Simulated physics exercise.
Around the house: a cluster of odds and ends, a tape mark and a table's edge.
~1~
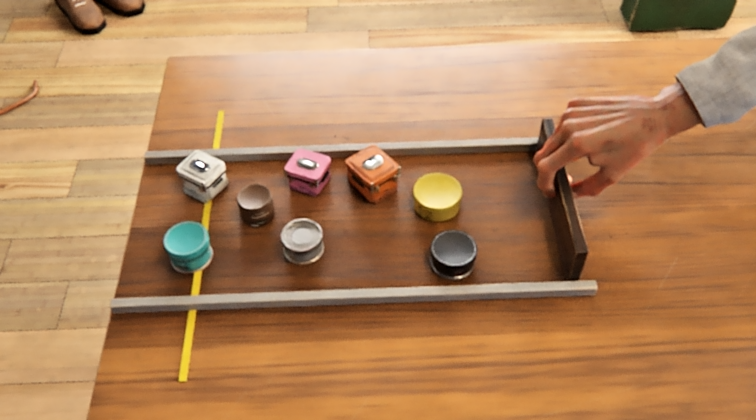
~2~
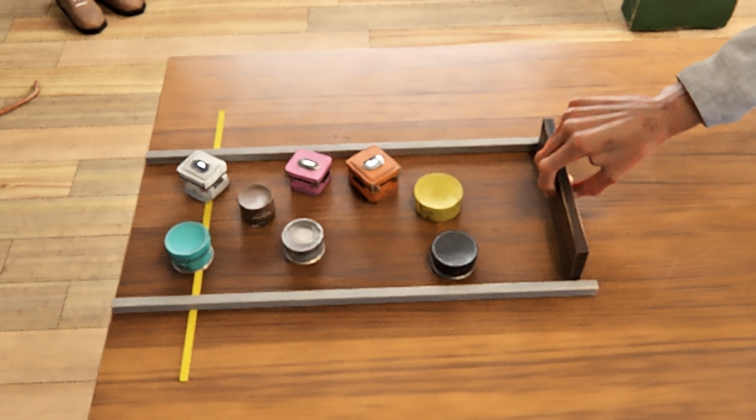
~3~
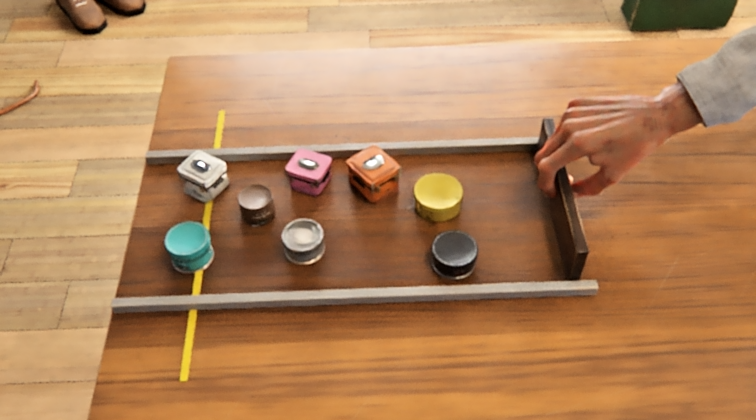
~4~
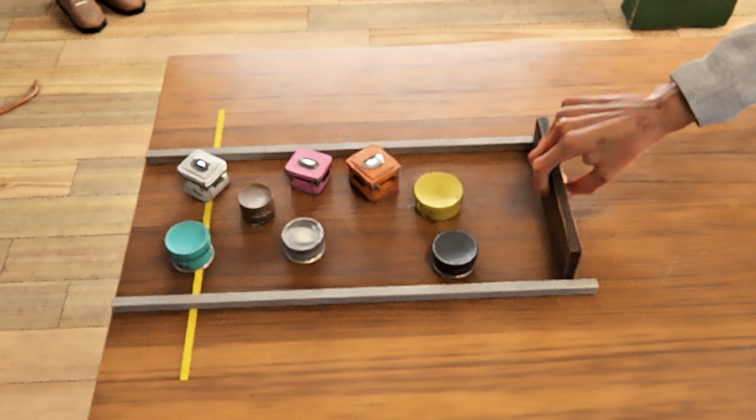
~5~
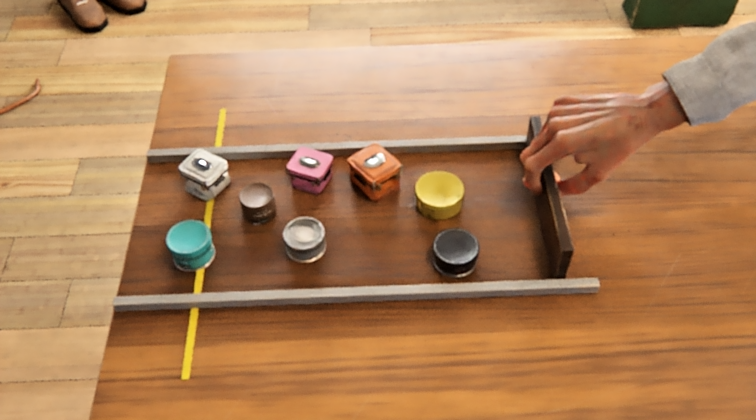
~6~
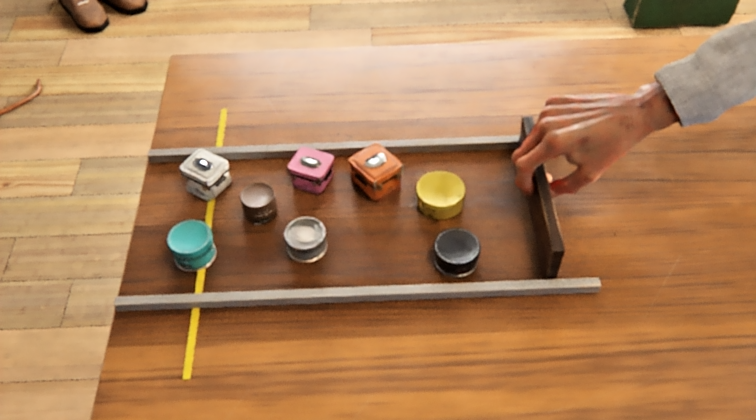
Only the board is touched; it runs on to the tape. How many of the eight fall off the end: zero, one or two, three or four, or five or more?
The number that fall off is one or two.
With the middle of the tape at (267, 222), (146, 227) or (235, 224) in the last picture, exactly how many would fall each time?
Try by try, 0, 8 and 0.
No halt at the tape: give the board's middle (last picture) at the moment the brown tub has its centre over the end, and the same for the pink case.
At (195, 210) for the brown tub; at (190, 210) for the pink case.
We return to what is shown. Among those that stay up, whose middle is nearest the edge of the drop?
Foremost is the brown tub.
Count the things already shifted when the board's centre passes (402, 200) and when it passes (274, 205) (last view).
At the one place 3, at the other 8.
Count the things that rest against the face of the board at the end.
It touches 4.
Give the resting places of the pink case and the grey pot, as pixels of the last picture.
Near (157, 177) and (184, 239).
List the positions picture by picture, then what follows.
Turquoise pot (189, 248); white case (204, 177); brown tub (256, 206); board (560, 197); tape (205, 226), in the first frame.
White case (204, 177); orange case (373, 175), in the second frame.
Brown tub (257, 205); board (560, 197), in the third frame.
Turquoise pot (190, 247); pink case (310, 172), in the fourth frame.
White case (206, 175); black pot (455, 253), in the fifth frame.
Turquoise pot (192, 246); white case (207, 175); brown tub (259, 204); board (539, 195); tape (208, 224), in the sixth frame.
Soon after, none off yet; turquoise pot at rest near (192, 246); white case at rest near (207, 175); brown tub at rest near (259, 204).
Then, none off yet; turquoise pot at rest near (192, 246); white case at rest near (207, 175); brown tub moving near (250, 203).
By the end, the number that fall off is one or two; fallen, white case.
